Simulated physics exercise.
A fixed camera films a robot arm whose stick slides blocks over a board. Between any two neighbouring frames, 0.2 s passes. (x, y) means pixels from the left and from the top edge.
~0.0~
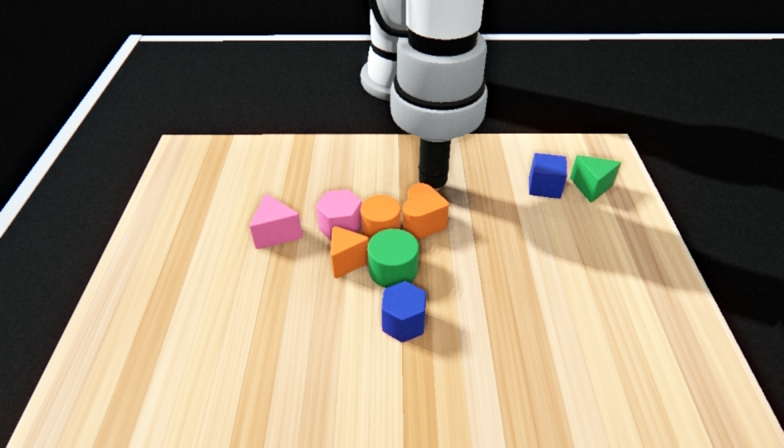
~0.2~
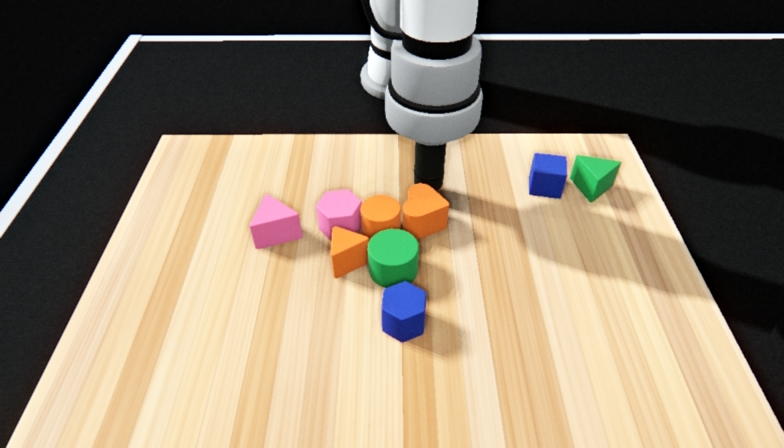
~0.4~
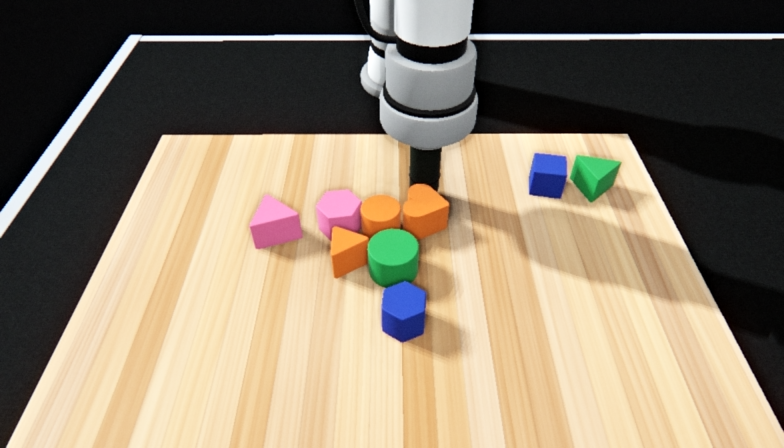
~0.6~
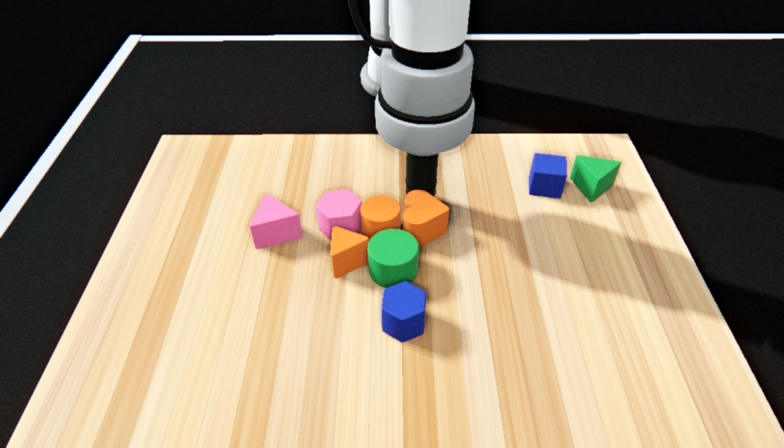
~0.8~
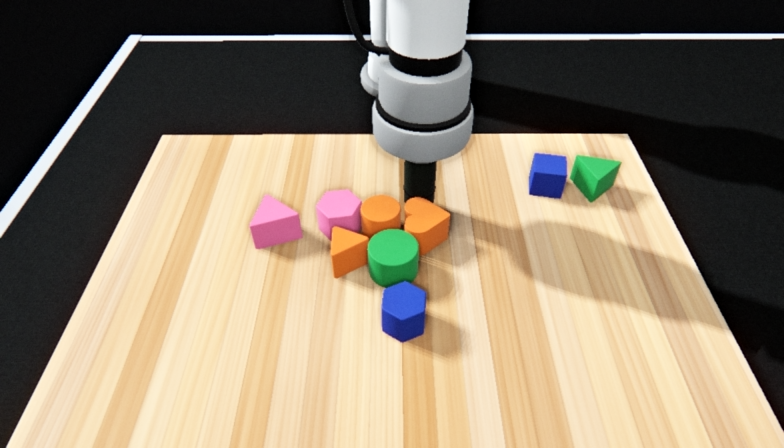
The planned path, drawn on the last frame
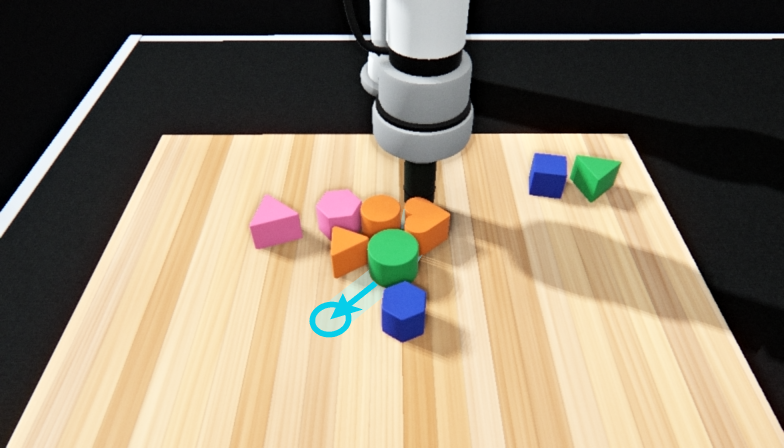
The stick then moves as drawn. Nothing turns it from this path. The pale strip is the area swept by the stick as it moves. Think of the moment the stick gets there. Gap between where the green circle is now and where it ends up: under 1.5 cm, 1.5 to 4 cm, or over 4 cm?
Long: Over 4 cm.
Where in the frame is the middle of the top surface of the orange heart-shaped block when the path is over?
The middle of its top is at (436, 253).
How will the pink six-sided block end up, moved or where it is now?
The result: It stays put.
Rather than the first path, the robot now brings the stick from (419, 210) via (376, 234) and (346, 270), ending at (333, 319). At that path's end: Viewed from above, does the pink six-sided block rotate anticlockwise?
No, that is not what happens.
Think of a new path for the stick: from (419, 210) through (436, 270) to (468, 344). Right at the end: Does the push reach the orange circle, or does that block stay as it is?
It ends up on the same spot.
The line goes from (419, 210) by way of (408, 248) and (375, 283) to (331, 319).
What follows on the original path. One third of the way, stick at (409, 239); orange circle at (374, 216); green circle at (387, 261); orange heart-shaped block at (435, 247), turned 60° anticlockwise.
Two thirds of the way, stick at (373, 275); orange circle at (370, 221); green circle at (360, 296); blue six-sided block at (405, 315), turned 35° anticlockwise; orange heart-shaped block at (436, 253), turned 85° anticlockwise.
At the end, stick at (329, 310); pink six-sided block unmoved; orange circle at (370, 221); green circle at (338, 334); blue six-sided block at (405, 315), turned 35° anticlockwise; orange heart-shaped block at (436, 253), turned 85° anticlockwise.
